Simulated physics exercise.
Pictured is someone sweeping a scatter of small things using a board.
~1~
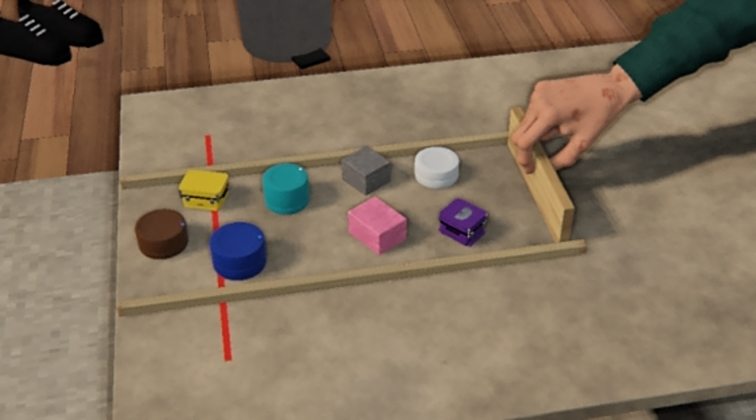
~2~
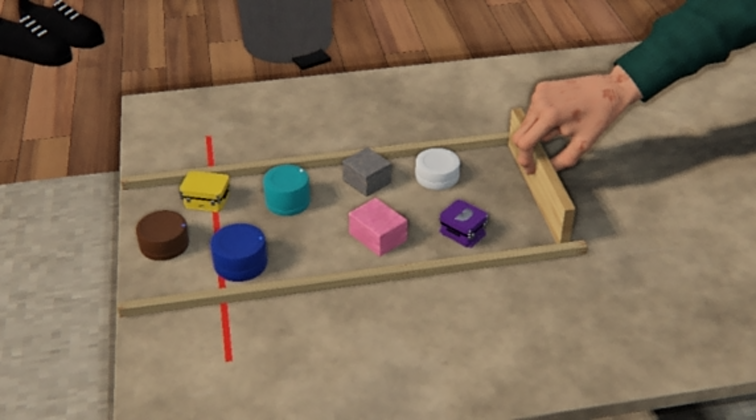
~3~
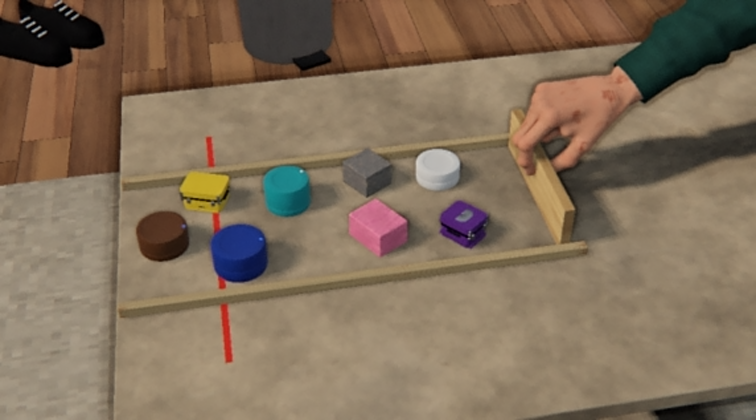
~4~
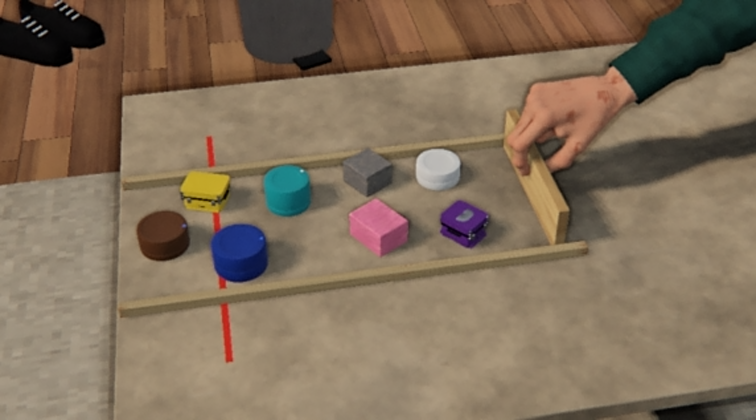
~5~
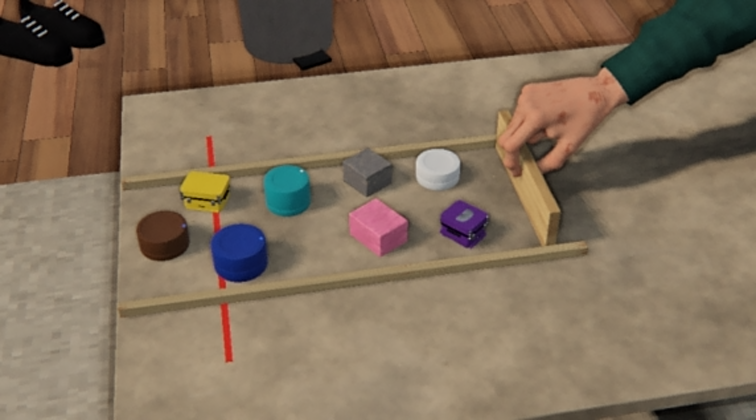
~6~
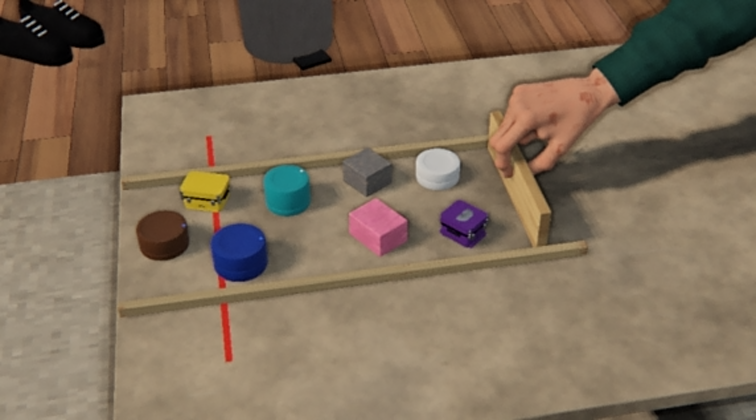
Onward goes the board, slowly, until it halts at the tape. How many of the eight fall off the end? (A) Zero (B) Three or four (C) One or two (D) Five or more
(C) One or two.
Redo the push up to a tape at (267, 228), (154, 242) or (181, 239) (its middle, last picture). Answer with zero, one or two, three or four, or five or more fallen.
One after another: Not one; 5 or more; three to four.
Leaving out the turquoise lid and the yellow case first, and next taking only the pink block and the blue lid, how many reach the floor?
0 in the first try, 1 in the second.
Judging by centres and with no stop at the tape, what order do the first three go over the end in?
Yellow case, blue lid, brown lid.
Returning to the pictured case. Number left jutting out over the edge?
Things overhanging at the end: 2.
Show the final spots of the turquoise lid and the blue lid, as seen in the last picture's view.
The turquoise lid stops around (171, 225); the blue lid around (118, 277).
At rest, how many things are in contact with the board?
It's touching 2 at the end.
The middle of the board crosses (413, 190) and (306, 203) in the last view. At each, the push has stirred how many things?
At the first point the count is 4, at the second it's 7.
Soon after, none off yet; brown lid at rest near (163, 236); yellow case at rest near (206, 193); blue lid at rest near (240, 252).
After that, none off yet; brown lid at rest near (161, 235); yellow case displaced about its own width near (160, 195); blue lid displaced about its own width near (172, 265).
In the end, the number that fall off is one or two; gone, yellow case.
